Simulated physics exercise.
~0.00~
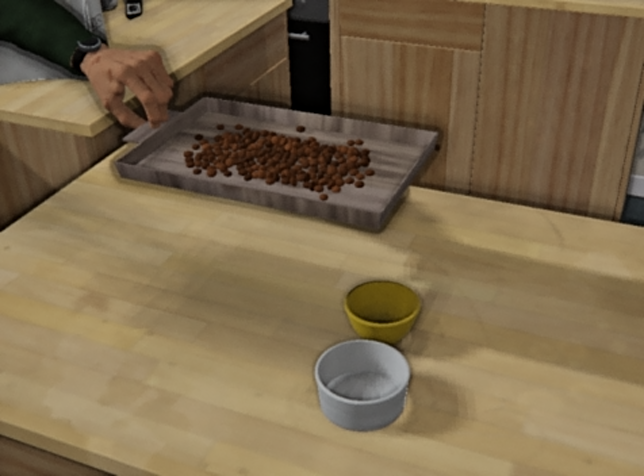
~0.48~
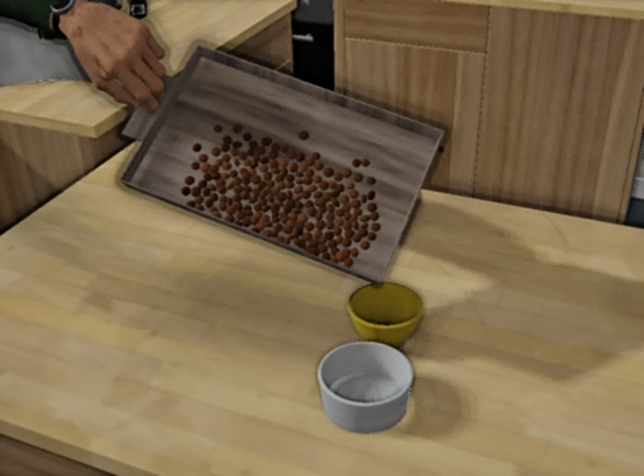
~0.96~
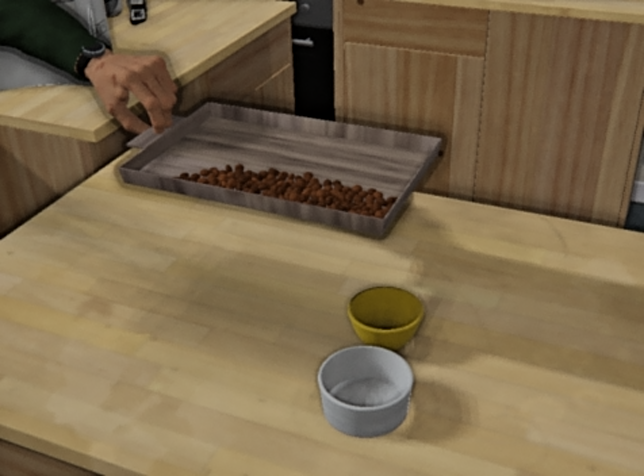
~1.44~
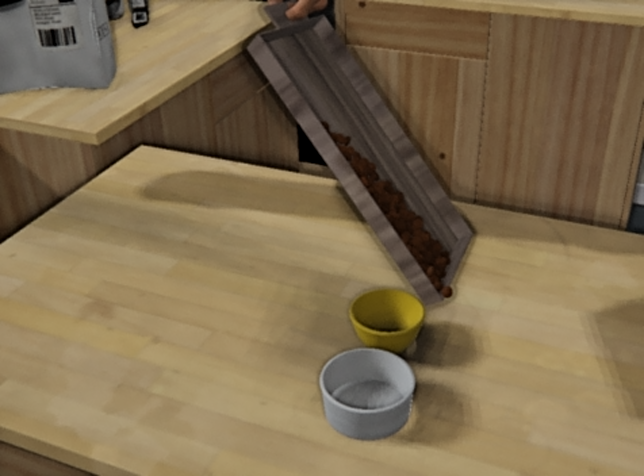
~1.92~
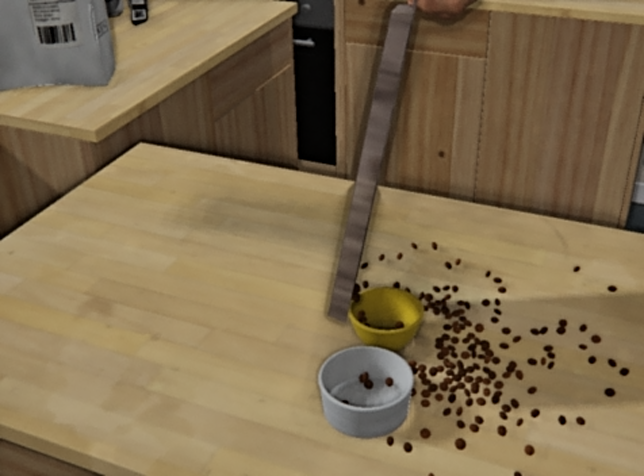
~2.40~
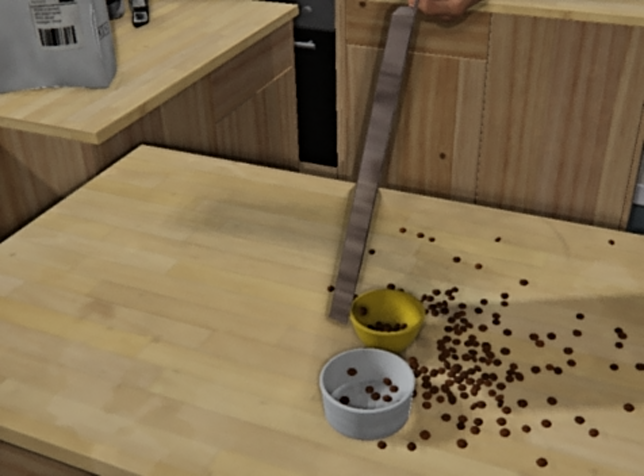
A hand holds a flat wooden tray of brown kibble over a pale wood table, behind a yellow bowl and a white dish. The tray tilts toward the bowls, and the pieces begin to gather near its lower edge. It then comes back level, leaving the kibble bunched along the near side. Next the hand shifts the tray to the right and tips it steeply, and the load slides into the low corner. The tray turns past upright and the kibble spills out, scattering mostly across the table to the right. A few pieces end up in the yellow bowl and white dish.
